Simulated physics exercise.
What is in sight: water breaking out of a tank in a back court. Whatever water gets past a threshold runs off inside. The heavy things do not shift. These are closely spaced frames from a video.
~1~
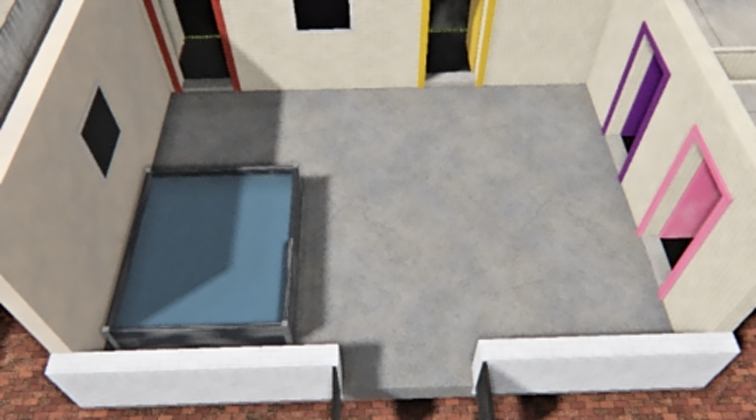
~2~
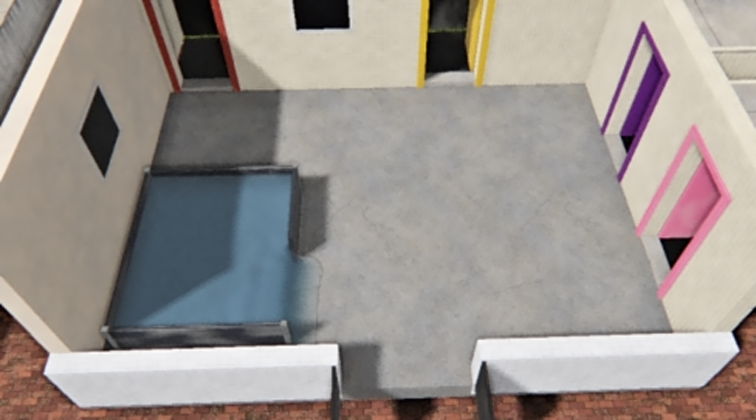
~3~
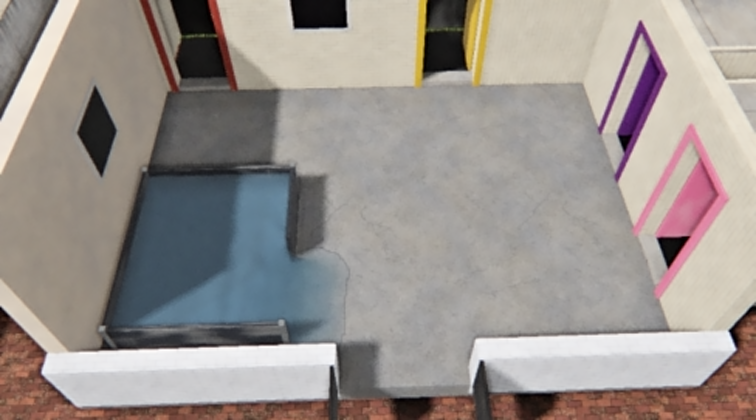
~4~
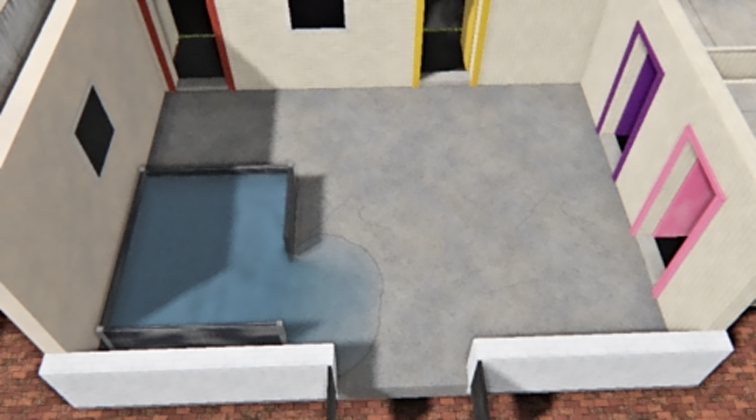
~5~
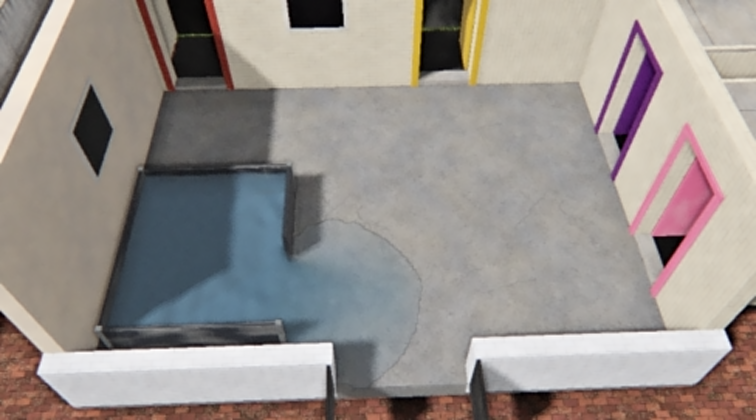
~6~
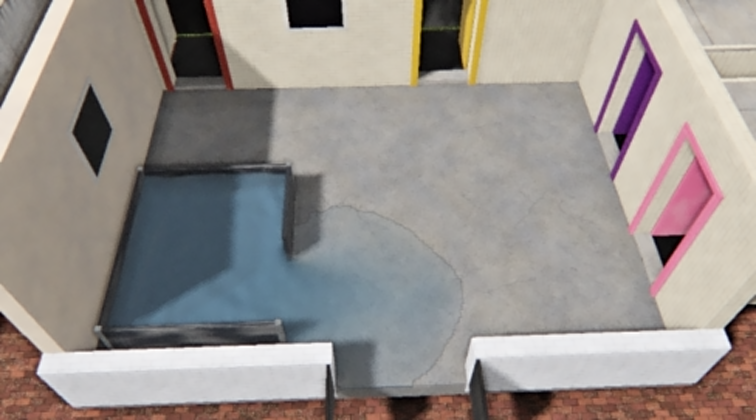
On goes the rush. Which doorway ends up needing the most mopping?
The pink doorway.
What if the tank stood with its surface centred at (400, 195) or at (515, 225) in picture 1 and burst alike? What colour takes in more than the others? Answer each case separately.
Taking them in turn, I'd say the pink door and then the pink door.
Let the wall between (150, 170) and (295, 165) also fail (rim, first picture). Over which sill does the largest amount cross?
I'd point to the red one.
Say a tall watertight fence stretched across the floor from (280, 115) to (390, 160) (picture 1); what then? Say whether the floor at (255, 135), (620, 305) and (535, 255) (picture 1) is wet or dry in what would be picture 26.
One by one: Unwetted, submerged, submerged.
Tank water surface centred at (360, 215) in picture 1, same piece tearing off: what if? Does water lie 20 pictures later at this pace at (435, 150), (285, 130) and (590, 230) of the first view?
In the order given: Not reached, not reached and wetted.
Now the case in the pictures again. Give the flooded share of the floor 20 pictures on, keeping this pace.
About 50 percent.
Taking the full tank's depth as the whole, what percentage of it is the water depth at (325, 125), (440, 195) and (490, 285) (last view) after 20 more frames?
The three come to near 0, 2 and 8 per cent respectively.
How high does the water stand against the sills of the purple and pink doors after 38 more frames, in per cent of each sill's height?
The first sits near 220 in a hundred and the second near 320 in a hundred.
A moment on, water covers 30 % of the floor; purple door not reached, red door not reached, pink door not reached, yellow door not reached.
Next, water covers 40 % of the floor; purple door not reached, red door not reached, pink door a trickle in, yellow door not reached.
Then, water covers 50 % of the floor; purple door a trickle in, red door not reached, pink door a lot in, yellow door not reached.
Later, water covers 55 % of the floor; purple door some in, red door not reached, pink door a lot in, yellow door wet at the sill, nothing in.
In the end, water covers 85 % of the floor; purple door a lot in, red door wet at the sill, nothing in, pink door a lot in, yellow door wet at the sill, nothing in; the pink door has let in the most.
